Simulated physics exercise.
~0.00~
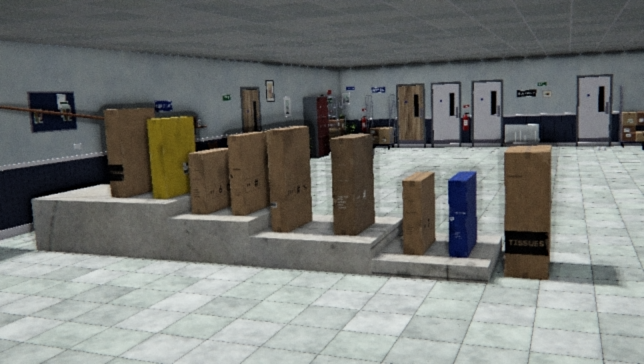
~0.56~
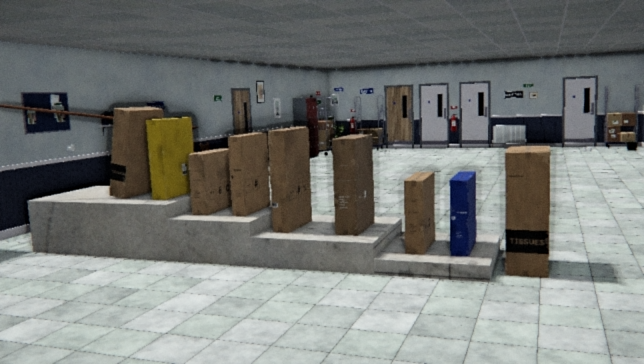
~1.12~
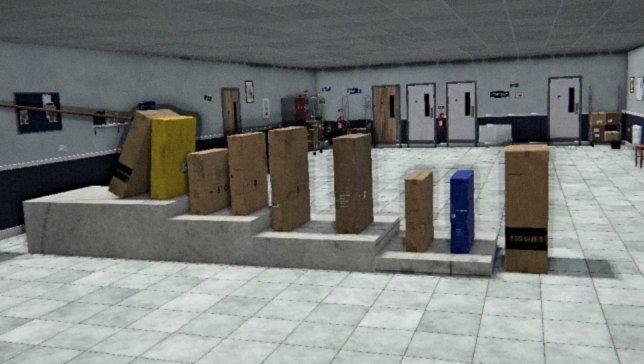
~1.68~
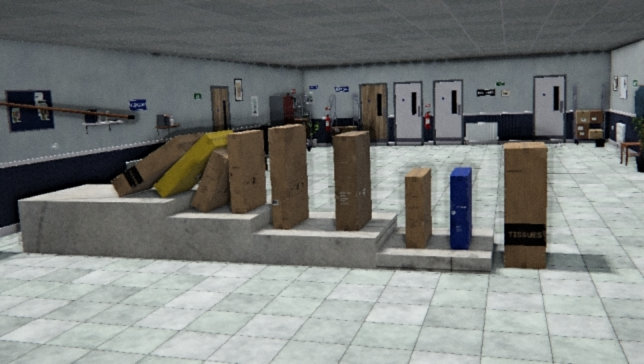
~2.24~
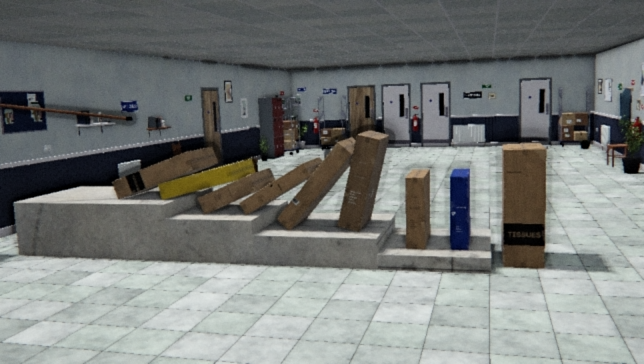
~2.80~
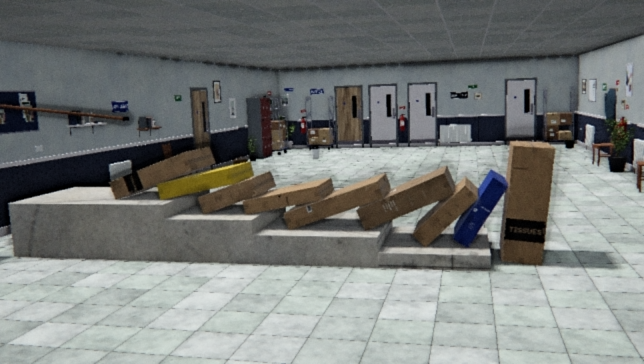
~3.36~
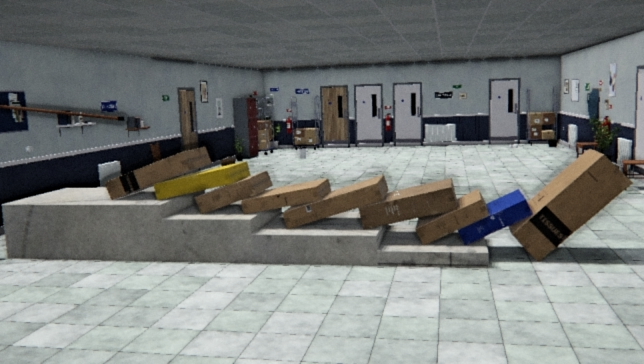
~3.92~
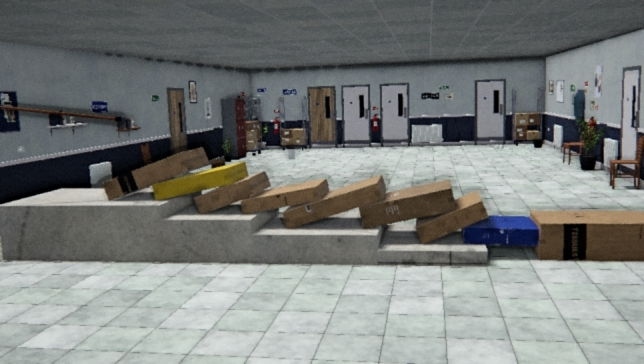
Nine tall cartons stood in a row down some low steps until the one at the top left tipped right onto the yellow one, and they toppled one after another, past the blue one, until the last fell flat on the floor.
